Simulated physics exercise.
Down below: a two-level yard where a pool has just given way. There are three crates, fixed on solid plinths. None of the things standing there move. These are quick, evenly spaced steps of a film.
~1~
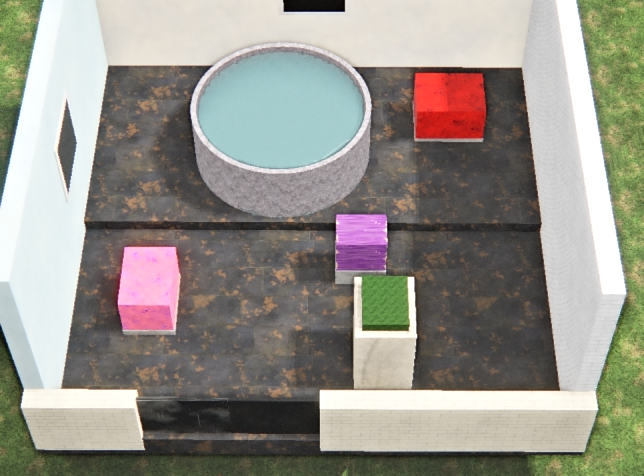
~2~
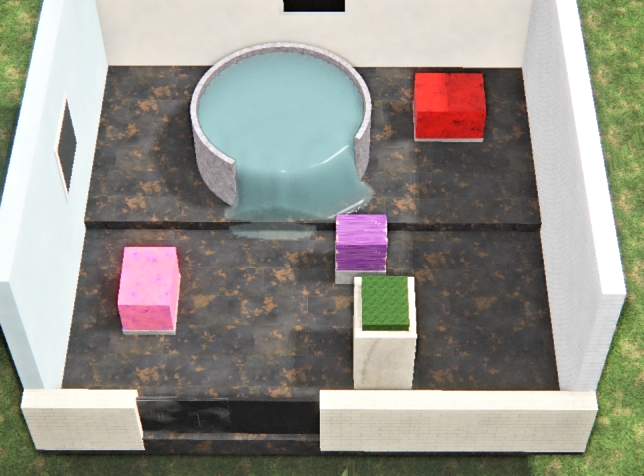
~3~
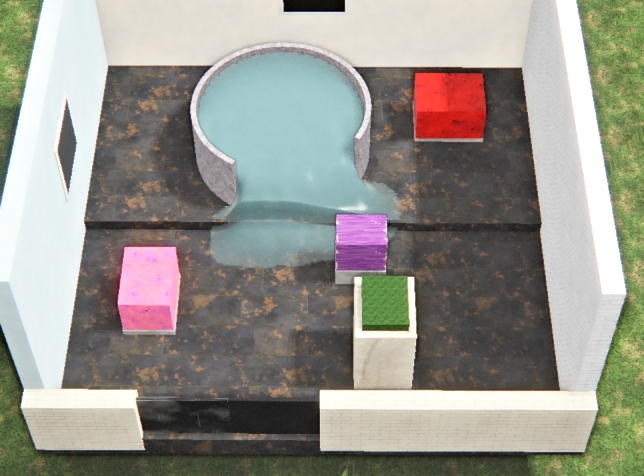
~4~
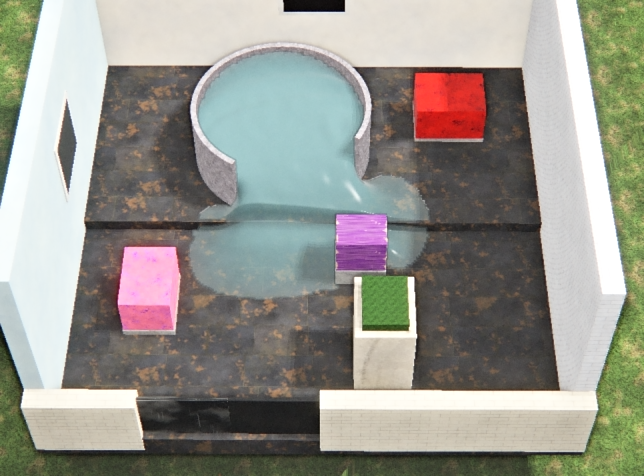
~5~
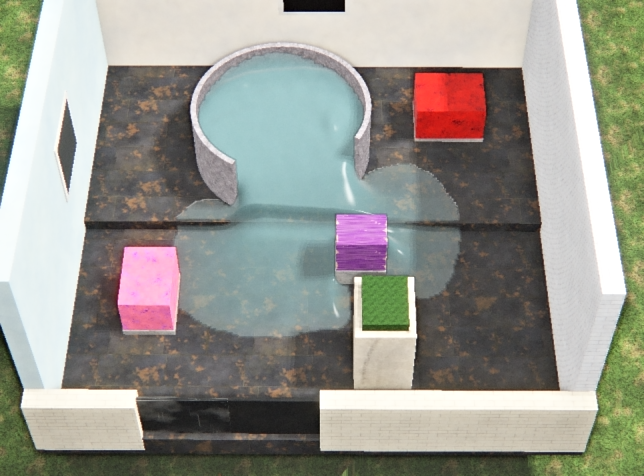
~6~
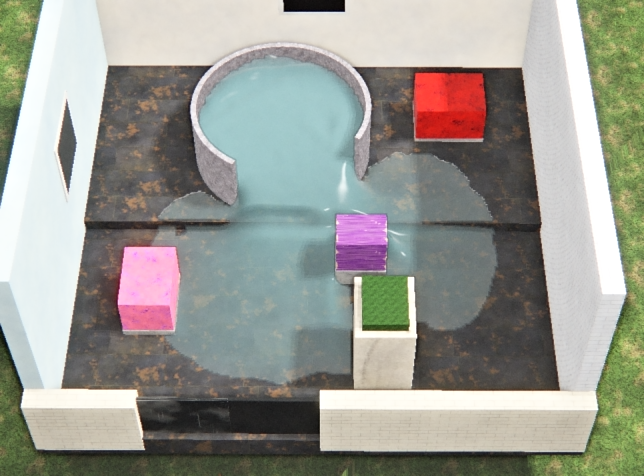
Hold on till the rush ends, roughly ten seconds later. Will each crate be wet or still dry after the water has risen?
Outcome: The red crate is hit by the water; the pink crate is hit by the water; the purple crate is hit by the water.
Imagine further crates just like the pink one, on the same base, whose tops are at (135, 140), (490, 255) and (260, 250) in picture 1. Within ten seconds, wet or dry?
Well, the first one is never reached, the second goes wet, and the third goes wet.
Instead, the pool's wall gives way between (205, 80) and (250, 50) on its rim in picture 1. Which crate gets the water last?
That would be the one in purple.
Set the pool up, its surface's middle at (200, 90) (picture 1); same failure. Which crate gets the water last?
The red one.
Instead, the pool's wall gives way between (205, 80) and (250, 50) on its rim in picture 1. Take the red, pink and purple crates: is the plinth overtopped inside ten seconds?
Going through them, the red crate gets reached, the pink crate gets reached and the purple crate is never reached.
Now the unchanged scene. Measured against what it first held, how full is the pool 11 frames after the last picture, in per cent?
My reading is roughly 34 in a hundred.
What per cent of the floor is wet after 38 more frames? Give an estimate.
It should be close to 90 %.
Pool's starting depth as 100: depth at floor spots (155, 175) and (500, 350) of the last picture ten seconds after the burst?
About 2 per cent at the first place and 18 per cent at the second.
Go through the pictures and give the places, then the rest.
In the first frame, still water in the pool at (281, 109).
In the second frame, water pours out at (302, 196) and has run to (230, 220).
In the third frame, water pours out at (302, 200) and has run to (220, 257).
In the fourth frame, water pours out at (302, 202) and has run to (205, 279).
In the fifth frame, the front is at (446, 273), out from the gap at (302, 203).
In the sixth frame, the front is at (472, 311), out from the gap at (302, 203).
A moment on, water covers 45 % of the floor; the red crate water round its plinth, the pink crate water round its plinth, the purple crate water round its plinth.
Next, water covers 55 % of the floor; the red crate water round its plinth, the pink crate water round its plinth, the purple crate water round its plinth.
Then, water covers 70 % of the floor; the red crate water round its plinth, the pink crate water round its plinth, the purple crate water round its plinth.
Later, water covers 90 % of the floor; the red crate water round its plinth, the pink crate water round its plinth, the purple crate water round its plinth.
In the end, water covers 95 % of the floor; the red crate was topped, the pink crate was topped, the purple crate was topped.
